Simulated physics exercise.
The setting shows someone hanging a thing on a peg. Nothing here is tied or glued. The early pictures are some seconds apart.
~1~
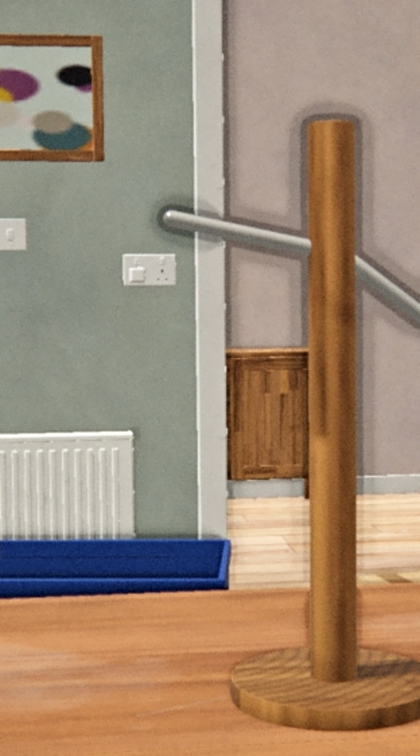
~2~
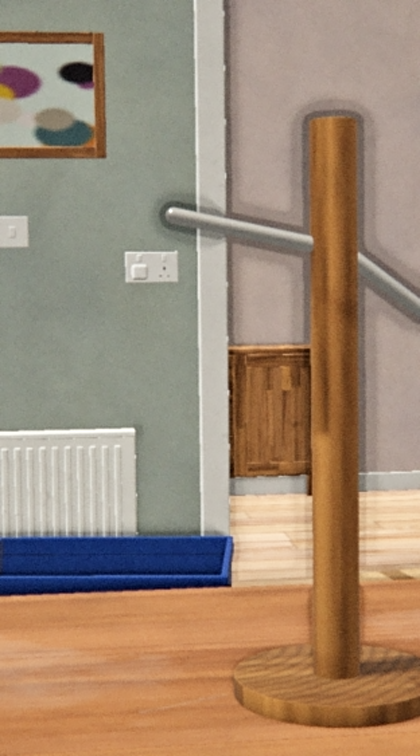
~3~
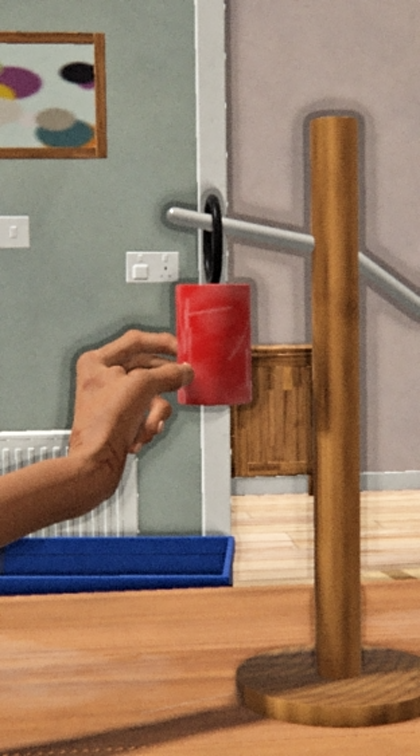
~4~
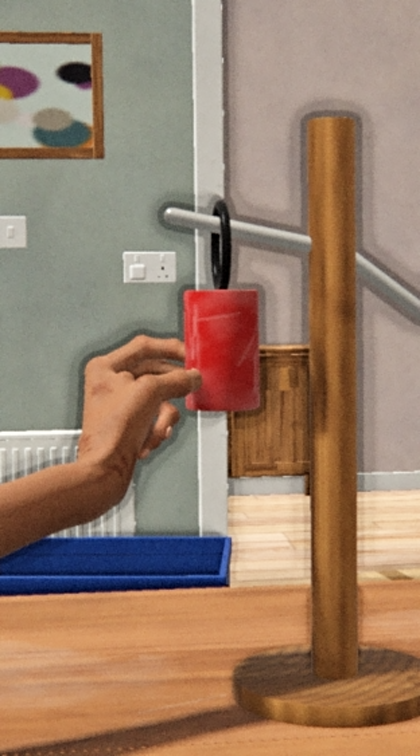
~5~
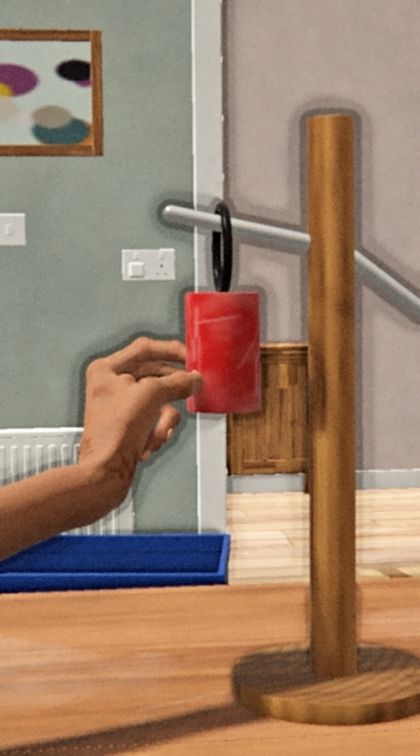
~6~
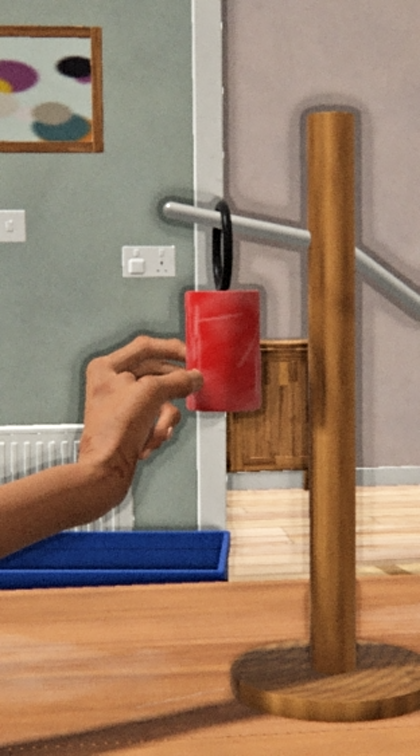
A hand brought a red lantern with a black loop in from the left to the metal arm of a wooden peg stand, shifted it slightly right, then kept holding it there, barely moving.
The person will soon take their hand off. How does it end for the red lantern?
The red lantern is left hanging.
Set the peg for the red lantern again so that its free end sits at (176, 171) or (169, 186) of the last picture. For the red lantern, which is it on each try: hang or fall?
In order, the red lantern keeps its place, then keeps its place.
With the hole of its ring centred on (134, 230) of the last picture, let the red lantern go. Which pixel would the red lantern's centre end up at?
It finishes near (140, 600).
Then, 0.28 s past the last view, red lantern at rest near (222, 306).
Finally, the red lantern remains hooked, near (222, 306).
